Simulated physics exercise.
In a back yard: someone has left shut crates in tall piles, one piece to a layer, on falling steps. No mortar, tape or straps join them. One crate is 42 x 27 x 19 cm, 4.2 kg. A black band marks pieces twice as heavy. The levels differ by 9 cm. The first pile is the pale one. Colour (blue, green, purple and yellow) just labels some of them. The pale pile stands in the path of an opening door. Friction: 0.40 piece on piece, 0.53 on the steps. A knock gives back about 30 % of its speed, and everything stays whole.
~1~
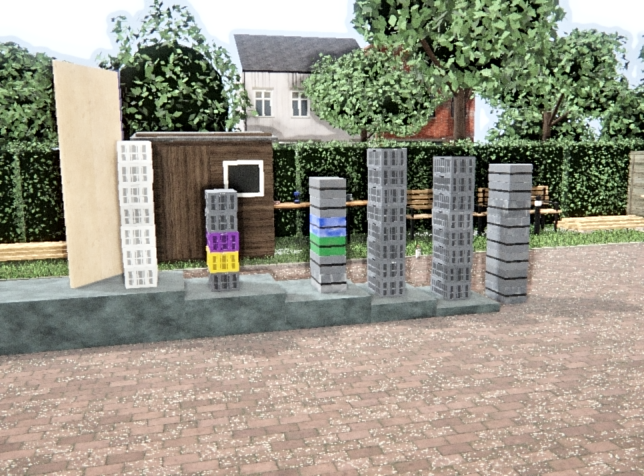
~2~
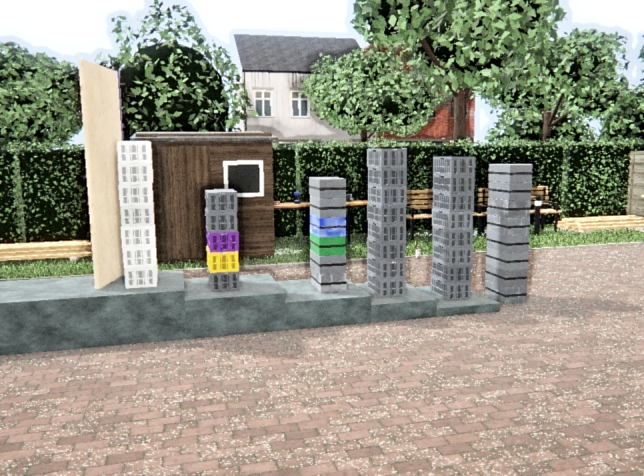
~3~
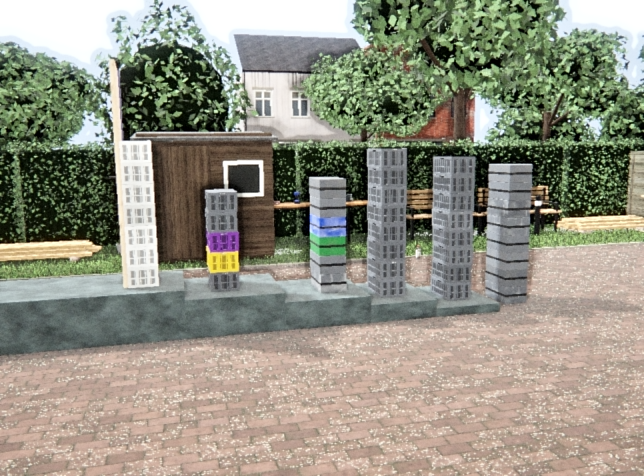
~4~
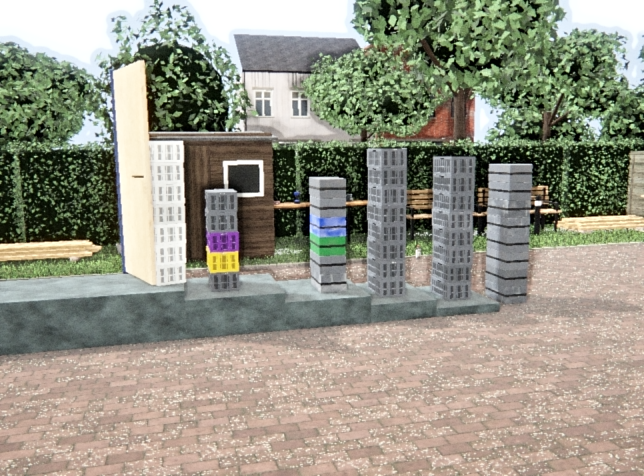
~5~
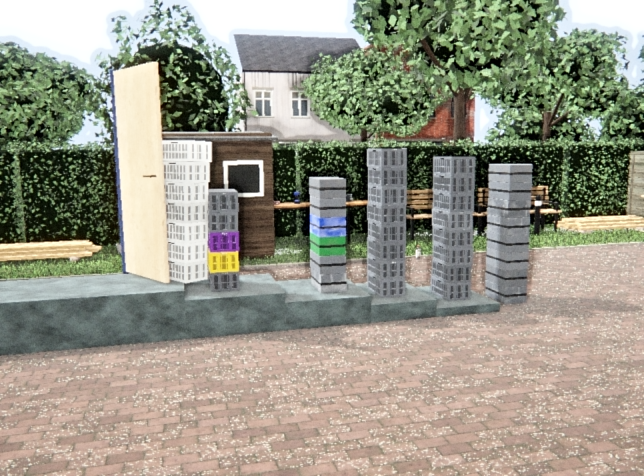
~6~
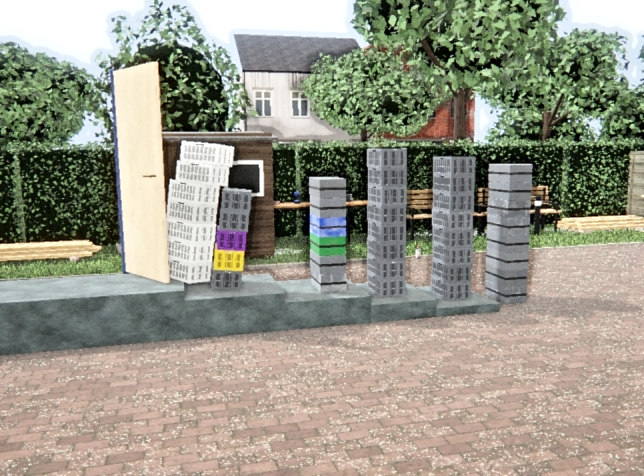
A wooden door swung around into a tall white stack of crates and pushed it right, until it leaned against the shorter stack with purple and yellow crates, which tilted slightly too.
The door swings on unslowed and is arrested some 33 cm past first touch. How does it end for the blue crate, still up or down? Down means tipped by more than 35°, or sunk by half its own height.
It stays up.
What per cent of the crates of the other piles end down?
Roughly 10 per cent of them.
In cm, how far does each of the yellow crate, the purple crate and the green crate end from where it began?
Yellow 40, purple 80, green 0.
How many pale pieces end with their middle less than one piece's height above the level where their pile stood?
7 pale pieces.
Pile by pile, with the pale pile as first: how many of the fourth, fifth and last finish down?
Pieces: Fourth 0, fifth 0, last 0.
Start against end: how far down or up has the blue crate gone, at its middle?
About 0 cm lower.
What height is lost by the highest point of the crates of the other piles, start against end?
Roughly 0 cm.
Then, 0.15 s past the last view, 0 of the pale pile down; none of the 35 other crates down, 5 disturbed; blue crate unmoved; yellow crate 18° from how it stood.
Then, 0.43 s past the last view, 5 of the pale pile down; 4 of the 35 other crates down; blue crate 23 mm from its place; purple crate 52° from how it stood, 15 cm lower.
Then, 0.89 s past the last view, 5 of the pale pile down; 4 of the 35 other crates down; blue crate 9 cm from its place; purple crate on its side.
Then, 1.65 s past the last view, 6 of the pale pile down; 4 of the 35 other crates down; blue crate 9 cm from its place; purple crate on its side.
In the end, 6 of the pale pile down; 4 of the 35 other crates down; blue crate 9 cm from its place; yellow crate on its side; purple crate on its side. From the last view, middles, blue crate near (336, 224), yellow crate near (263, 271).
